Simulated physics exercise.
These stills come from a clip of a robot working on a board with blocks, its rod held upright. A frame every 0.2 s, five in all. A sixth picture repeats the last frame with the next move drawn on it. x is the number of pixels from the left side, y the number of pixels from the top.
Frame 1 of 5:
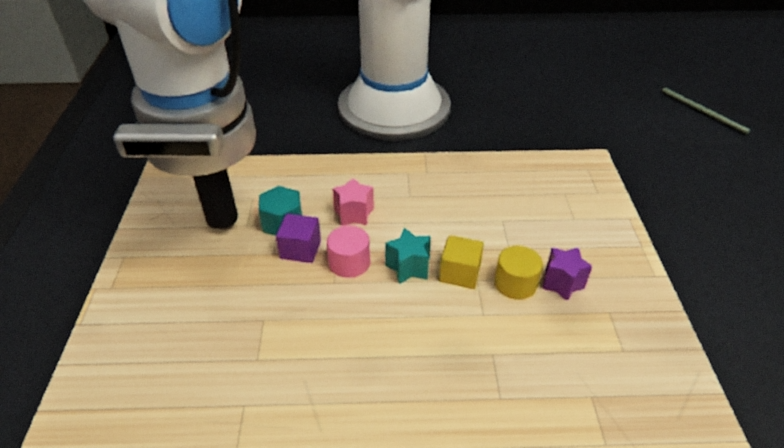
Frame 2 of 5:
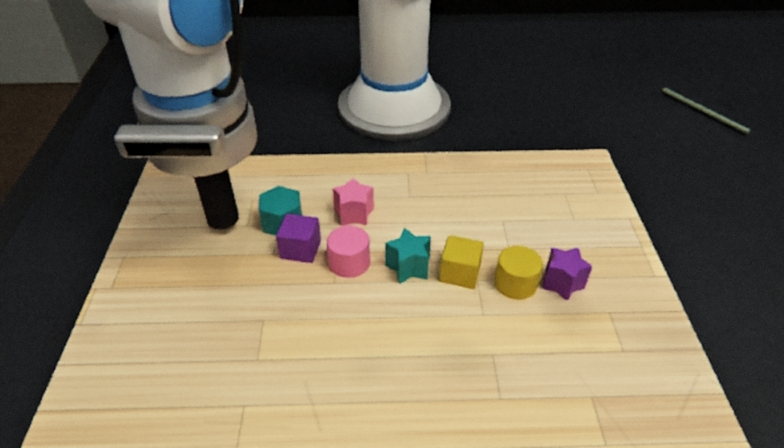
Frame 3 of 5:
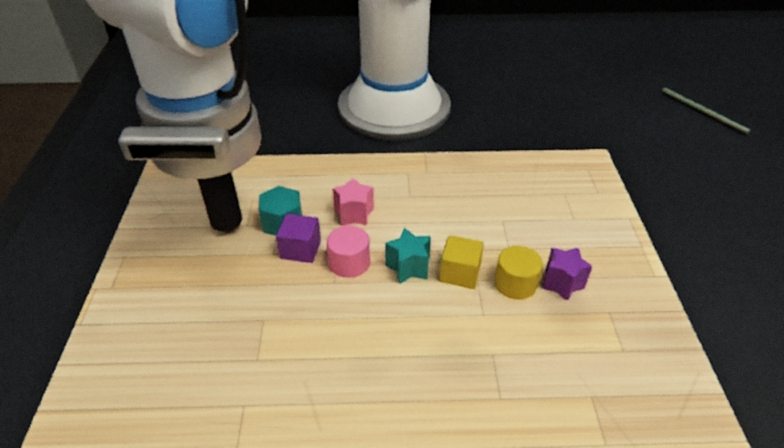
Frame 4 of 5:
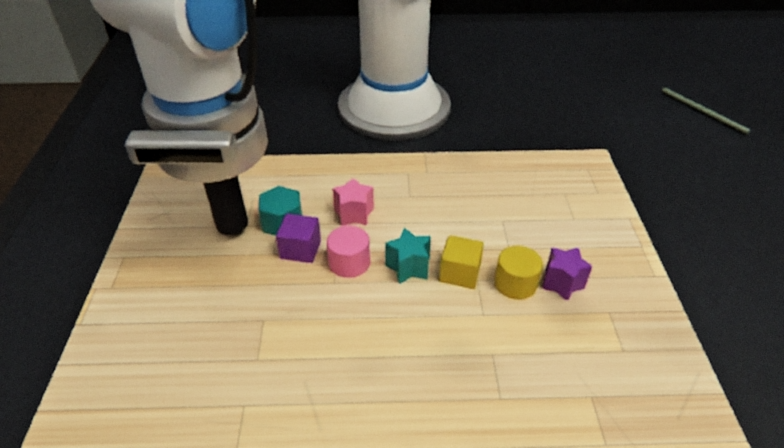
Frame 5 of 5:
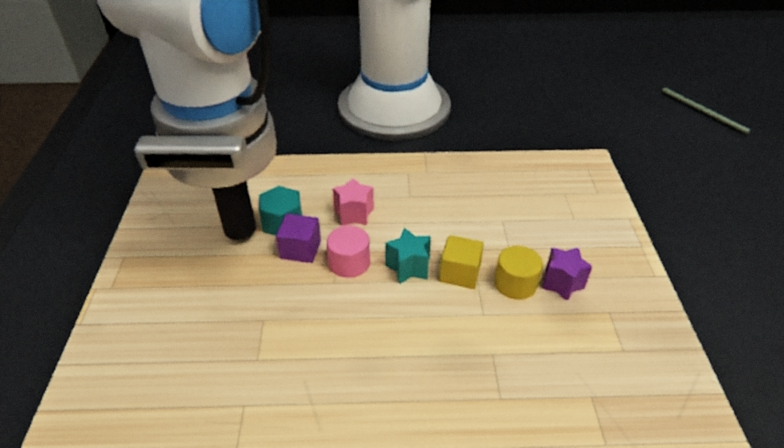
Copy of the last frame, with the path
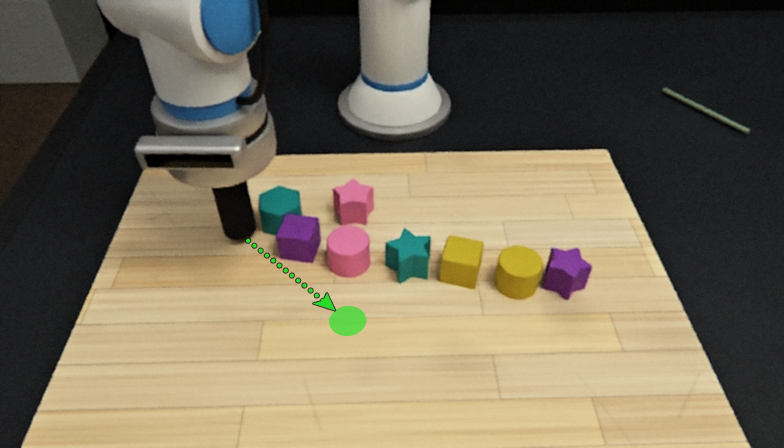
In this clip, a robot arm with a black rod moves slightly right and toward the viewer at the left of a wooden board, nearing a turquoise six-sided block and a purple square block, while all the coloured blocks stay still.
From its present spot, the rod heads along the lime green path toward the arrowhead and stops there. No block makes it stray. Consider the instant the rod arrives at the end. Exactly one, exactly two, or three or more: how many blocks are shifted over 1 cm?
Count: 1.
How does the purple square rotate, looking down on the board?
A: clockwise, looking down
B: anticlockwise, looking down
B (anticlockwise, looking down)
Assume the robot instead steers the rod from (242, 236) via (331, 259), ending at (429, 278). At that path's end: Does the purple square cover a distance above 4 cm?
Going by the path, yes.
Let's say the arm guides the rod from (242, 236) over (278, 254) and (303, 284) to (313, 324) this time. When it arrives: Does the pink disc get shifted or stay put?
From what I can tell, it won't keep its place.
Path on the board, from (242, 236) to (348, 321).
On the path given first. One third of the way, rod (273, 255); purple square (304, 228), turned 25° anticlockwise.
Two thirds of the way, rod (309, 283); purple square (310, 229), turned 50° anticlockwise.
At the end, rod (347, 314); turquoise six-sided block in place; purple square (310, 229), turned 50° anticlockwise.
